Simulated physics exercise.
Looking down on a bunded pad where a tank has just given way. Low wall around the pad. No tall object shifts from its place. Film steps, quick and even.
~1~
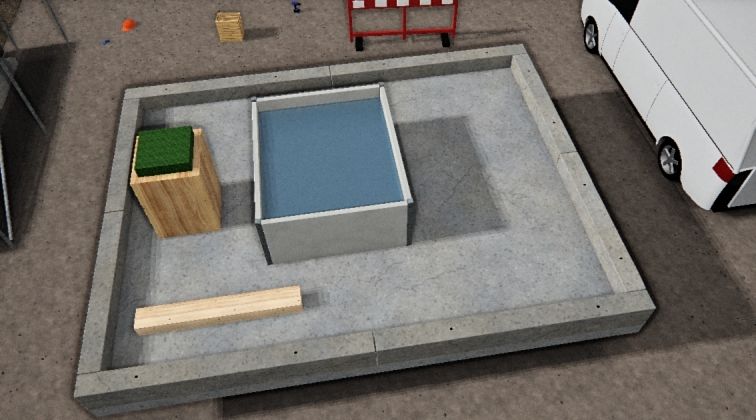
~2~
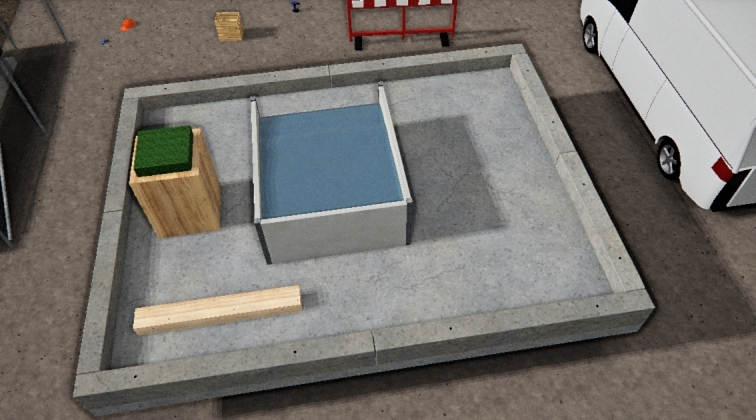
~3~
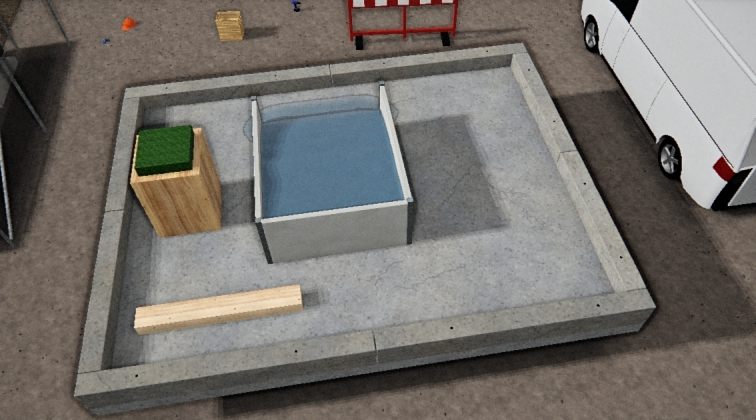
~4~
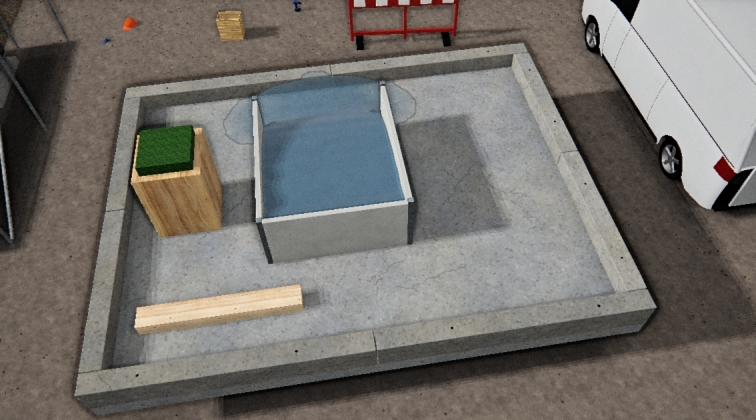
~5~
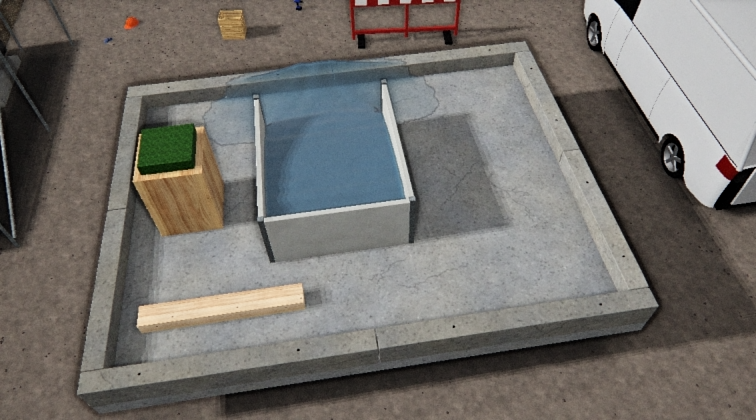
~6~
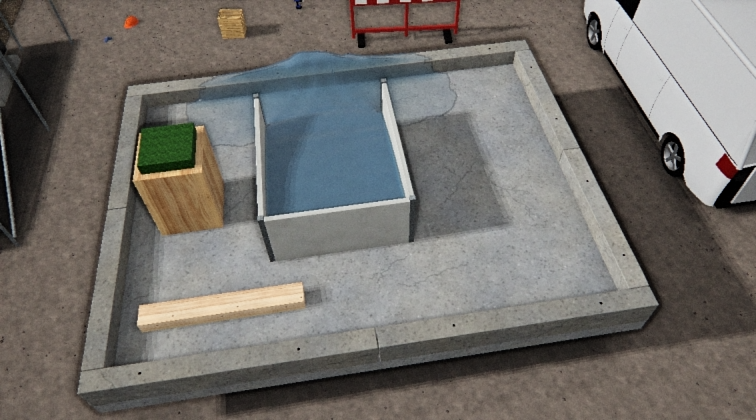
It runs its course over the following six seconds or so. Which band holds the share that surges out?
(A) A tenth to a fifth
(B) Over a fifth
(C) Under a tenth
Answer: B.
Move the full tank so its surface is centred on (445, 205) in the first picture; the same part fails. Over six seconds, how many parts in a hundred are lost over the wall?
Near 12 in a hundred.
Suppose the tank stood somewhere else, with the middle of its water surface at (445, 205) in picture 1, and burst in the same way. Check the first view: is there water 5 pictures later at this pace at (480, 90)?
That spot would be submerged.
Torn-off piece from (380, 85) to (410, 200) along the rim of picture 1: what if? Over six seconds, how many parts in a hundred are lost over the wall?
Around 14 in a hundred.
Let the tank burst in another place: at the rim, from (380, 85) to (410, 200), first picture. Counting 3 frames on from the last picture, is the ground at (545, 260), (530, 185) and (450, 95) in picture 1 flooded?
Going through them in order gives waterlogged, waterlogged, waterlogged.
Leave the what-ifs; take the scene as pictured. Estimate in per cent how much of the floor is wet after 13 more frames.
I'd estimate some 50 per cent.
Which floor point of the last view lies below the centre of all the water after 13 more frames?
It's close to (325, 140).
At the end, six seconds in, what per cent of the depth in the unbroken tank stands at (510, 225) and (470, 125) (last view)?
I'd say around 4 and 8 in a hundred.
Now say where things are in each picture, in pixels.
In the first picture, still water in the open tank at (326, 152).
In the second picture, the front is at a hidden place, out from the gap on the open tank's far side.
In the third picture, the front is at (250, 127), out from the gap on the open tank's far side.
In the fourth picture, water pours out on the open tank's far side and has run to (246, 100).
In the fifth picture, the front is at (219, 102), out from the gap on the open tank's far side.
In the sixth picture, the front is at (194, 104), out from the gap on the open tank's far side.
A moment on, water covers 20 % of the floor; the low wall has let 5 % over.
Next, water covers 25 % of the floor; the low wall has let 11 % over.
Then, water covers 45 % of the floor; the low wall has let 21 % over.
Later, water covers 65 % of the floor; the low wall has let 23 % over.
In the end, water covers 80 % of the floor; the low wall has let 23 % over.
